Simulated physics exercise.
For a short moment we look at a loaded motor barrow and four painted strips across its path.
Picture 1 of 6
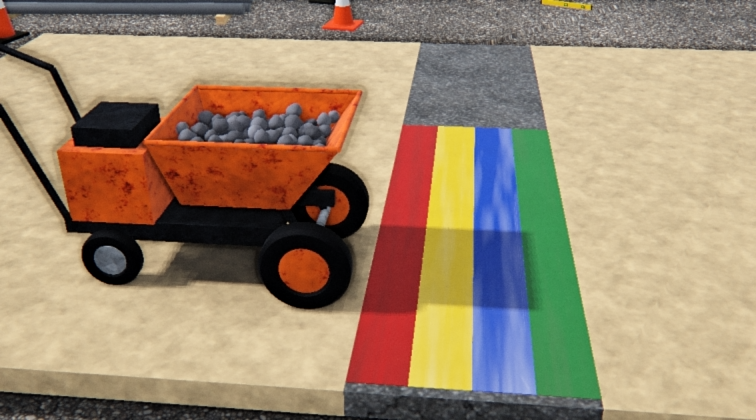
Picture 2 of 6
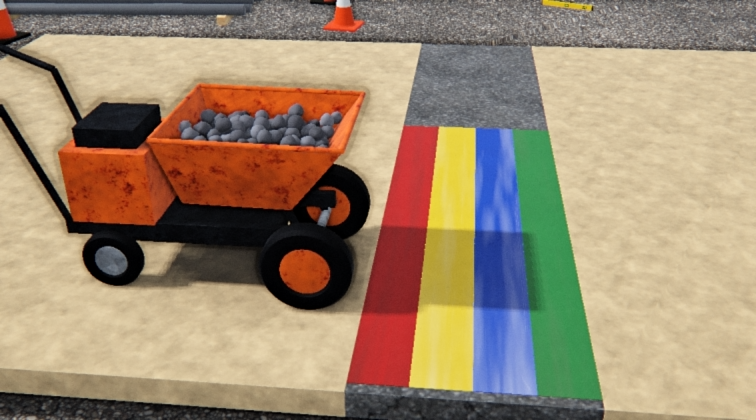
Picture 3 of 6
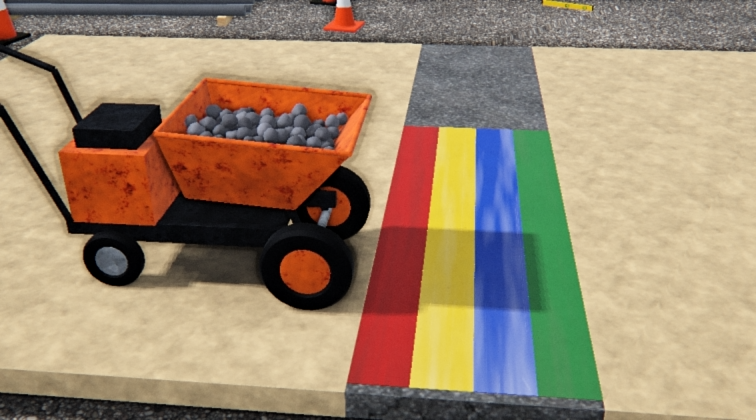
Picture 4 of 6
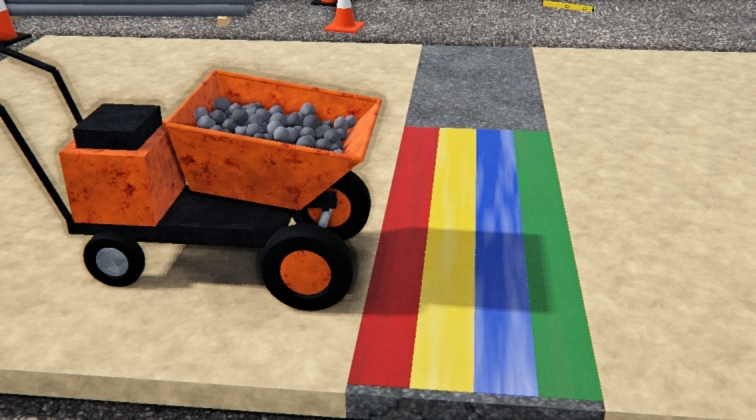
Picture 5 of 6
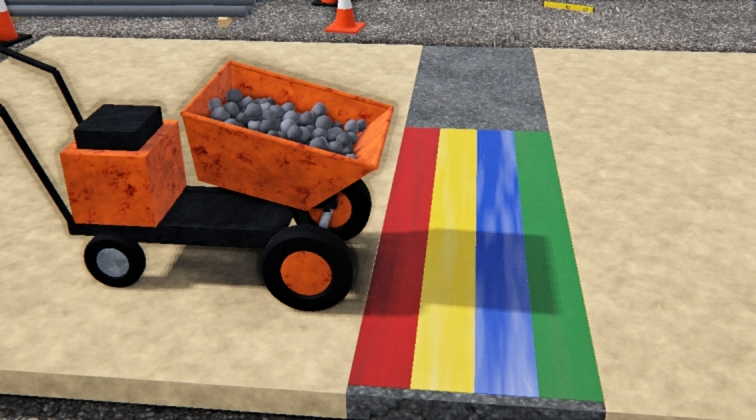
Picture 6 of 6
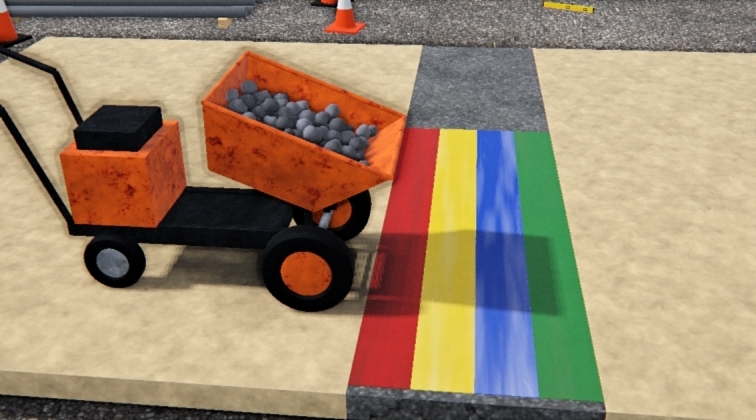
We see an orange motor barrow loaded with round grey cobbles standing left of red, yellow, blue and green strips, its skip level at first, then tilting gradually towards the right, its rear rising while the wheels stay still.
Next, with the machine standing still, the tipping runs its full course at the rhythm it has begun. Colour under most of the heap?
Blue.
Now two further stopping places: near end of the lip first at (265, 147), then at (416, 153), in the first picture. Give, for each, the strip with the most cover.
First: Yellow; second: Green.
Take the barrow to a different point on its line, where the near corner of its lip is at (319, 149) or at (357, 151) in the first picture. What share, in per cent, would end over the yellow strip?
The first spot gives roughly 30 %; the second gives roughly 10 %.
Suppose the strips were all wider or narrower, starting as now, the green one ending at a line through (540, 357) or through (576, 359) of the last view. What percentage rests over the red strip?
Roughly 0 per cent, then roughly 0 per cent.
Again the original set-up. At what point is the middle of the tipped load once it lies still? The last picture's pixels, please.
Near (519, 277), more or less.
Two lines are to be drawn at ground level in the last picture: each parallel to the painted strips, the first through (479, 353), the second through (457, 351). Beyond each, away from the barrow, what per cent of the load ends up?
Roughly 70 and 90 percent.
Just after the last frame, skip tipped steeply; every one in the skip.
A moment on, skip tipped right over; roughly two thirds in the skip; about a tenth over the yellow strip; roughly a quarter over the blue strip; just a few over the green strip.
Further on, skip tipped right over; about a tenth in the skip; about a tenth over the yellow strip; roughly a third over the blue strip; roughly a quarter over the green strip; about a tenth off the paint.
When it is over, skip tipped right over; about a tenth in the skip; not one over the red strip; roughly a quarter over the yellow strip; roughly a third over the blue strip; roughly a quarter over the green strip; roughly a quarter off the paint.
